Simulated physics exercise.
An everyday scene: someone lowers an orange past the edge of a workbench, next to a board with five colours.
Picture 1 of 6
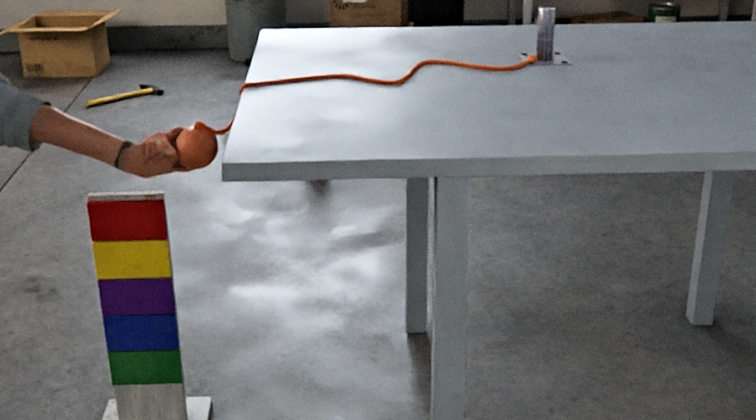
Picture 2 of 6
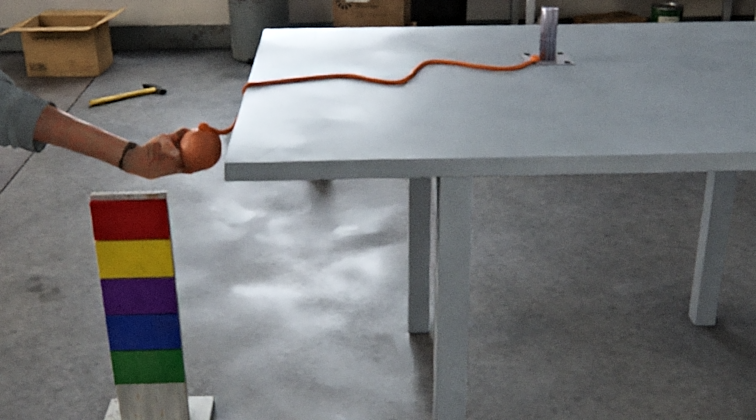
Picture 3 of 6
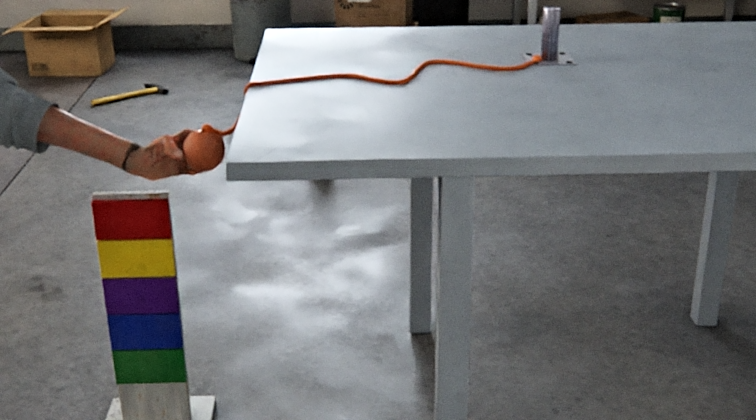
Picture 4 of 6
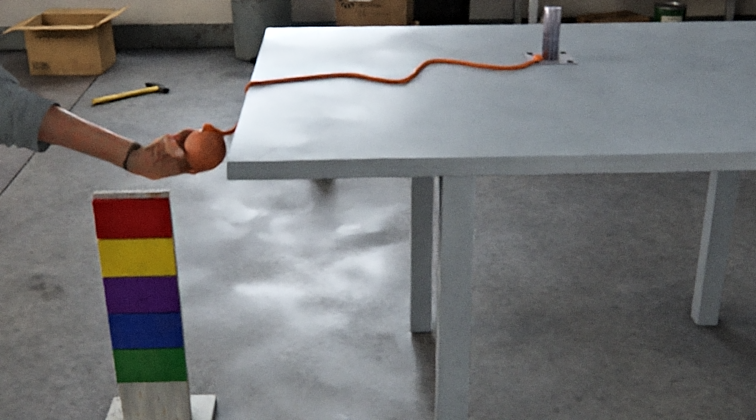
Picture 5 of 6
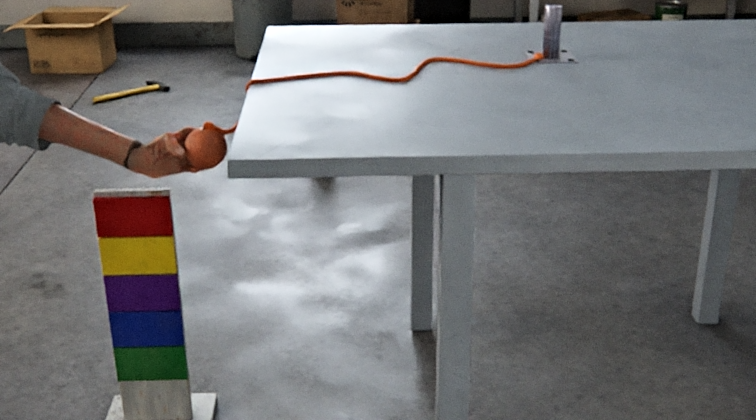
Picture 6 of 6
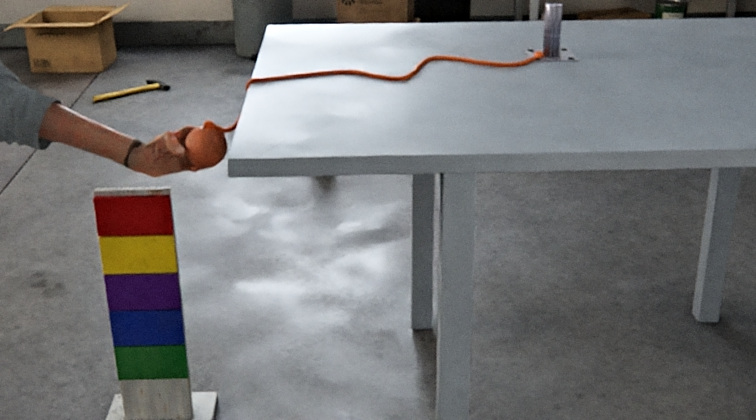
A hand holding an orange ball at the left edge of a pale table barely moves, while an orange cord runs slackly from the ball across the tabletop to a small upright bracket, above and beside a color-striped post.
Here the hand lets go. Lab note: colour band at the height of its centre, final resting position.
Centre at rest: Yellow band.
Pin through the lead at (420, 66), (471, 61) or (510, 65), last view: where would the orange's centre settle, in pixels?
Try one gives (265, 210), try two (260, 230), and try three (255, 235).
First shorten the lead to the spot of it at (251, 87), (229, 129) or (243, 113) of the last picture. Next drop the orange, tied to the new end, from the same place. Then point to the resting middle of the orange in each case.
Try 1: About (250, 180). Try 2: About (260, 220). Try 3: About (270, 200).
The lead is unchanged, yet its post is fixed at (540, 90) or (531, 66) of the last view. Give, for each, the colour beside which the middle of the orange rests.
Going case by case, it's purple and then purple.
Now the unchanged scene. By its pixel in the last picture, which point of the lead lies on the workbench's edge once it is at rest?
It's the point at about (323, 74).
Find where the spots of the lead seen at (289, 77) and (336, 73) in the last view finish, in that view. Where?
The first moves to (251, 119), the second to (261, 78).
Soon after, orange near (230, 243); level with yellow.
After that, orange near (285, 232); level with yellow.
And then, orange near (265, 246); level with yellow.
In the end, orange near (253, 247); level with yellow. Its middle rests at the yellow band.
